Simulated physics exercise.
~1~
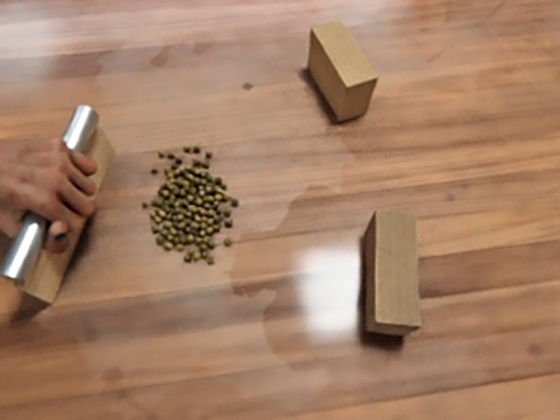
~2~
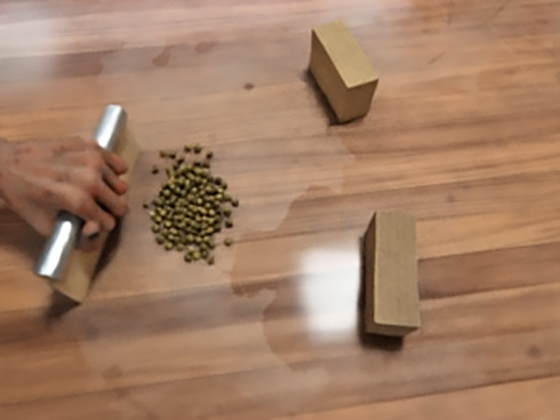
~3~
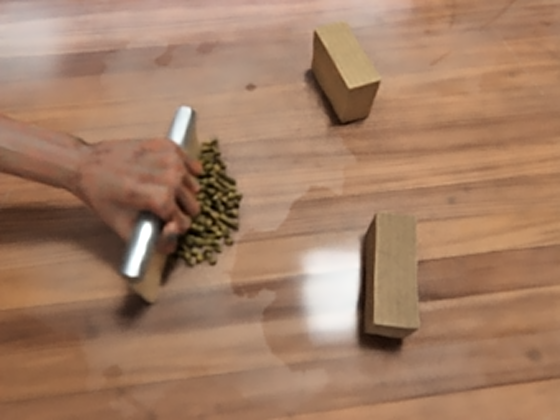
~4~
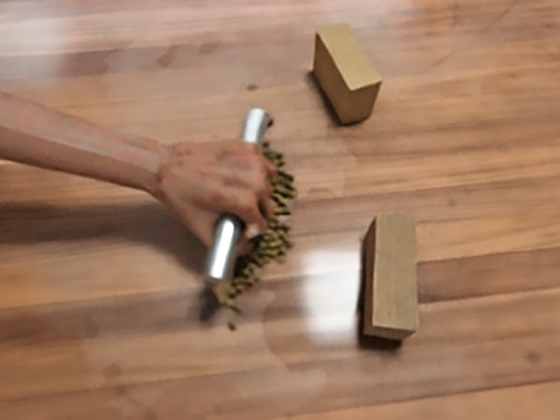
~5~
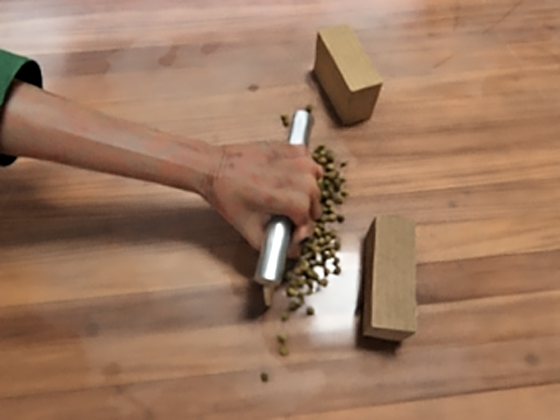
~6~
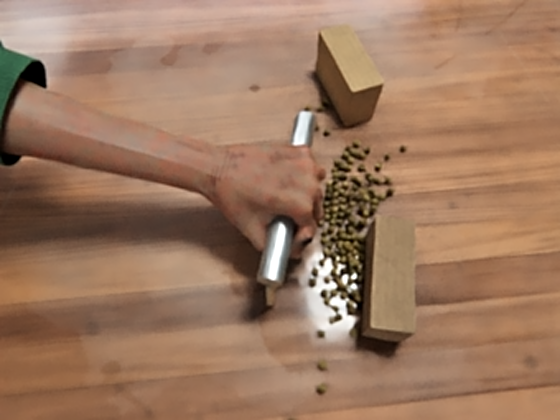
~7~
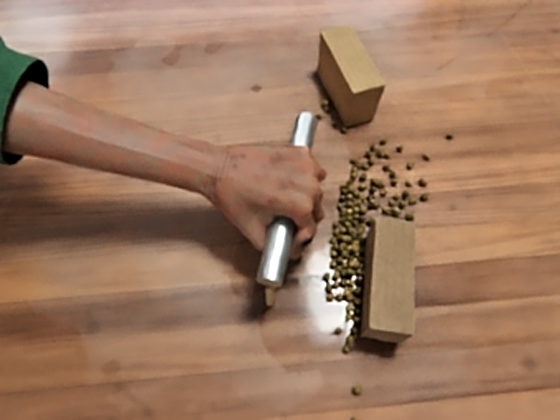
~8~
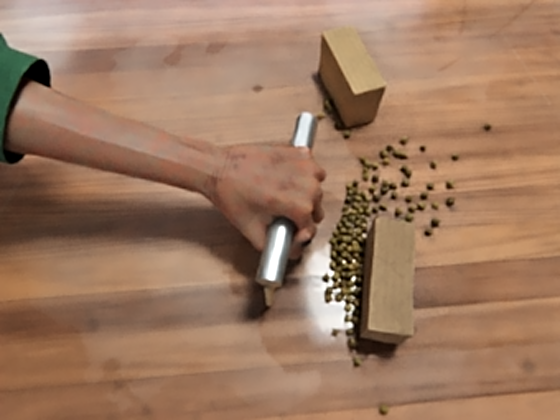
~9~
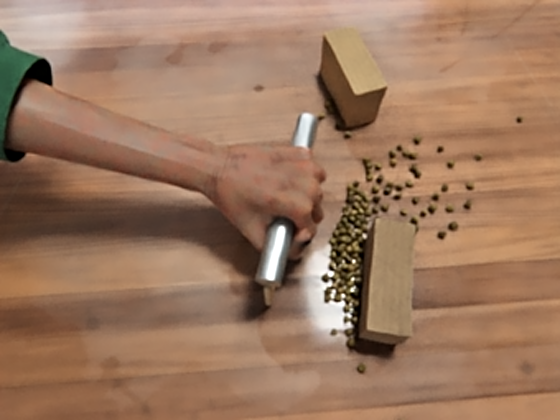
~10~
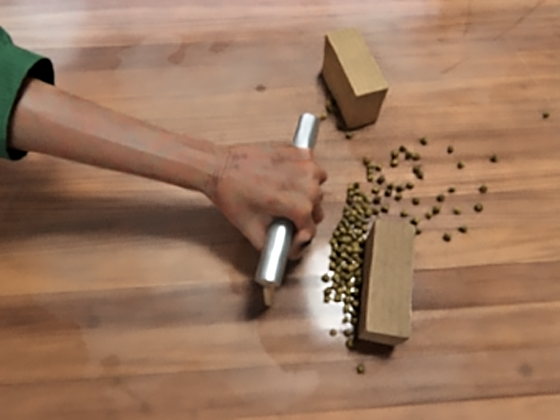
A hand pushes small green beans right with a scraper, stops, and some scatter between two blocks.
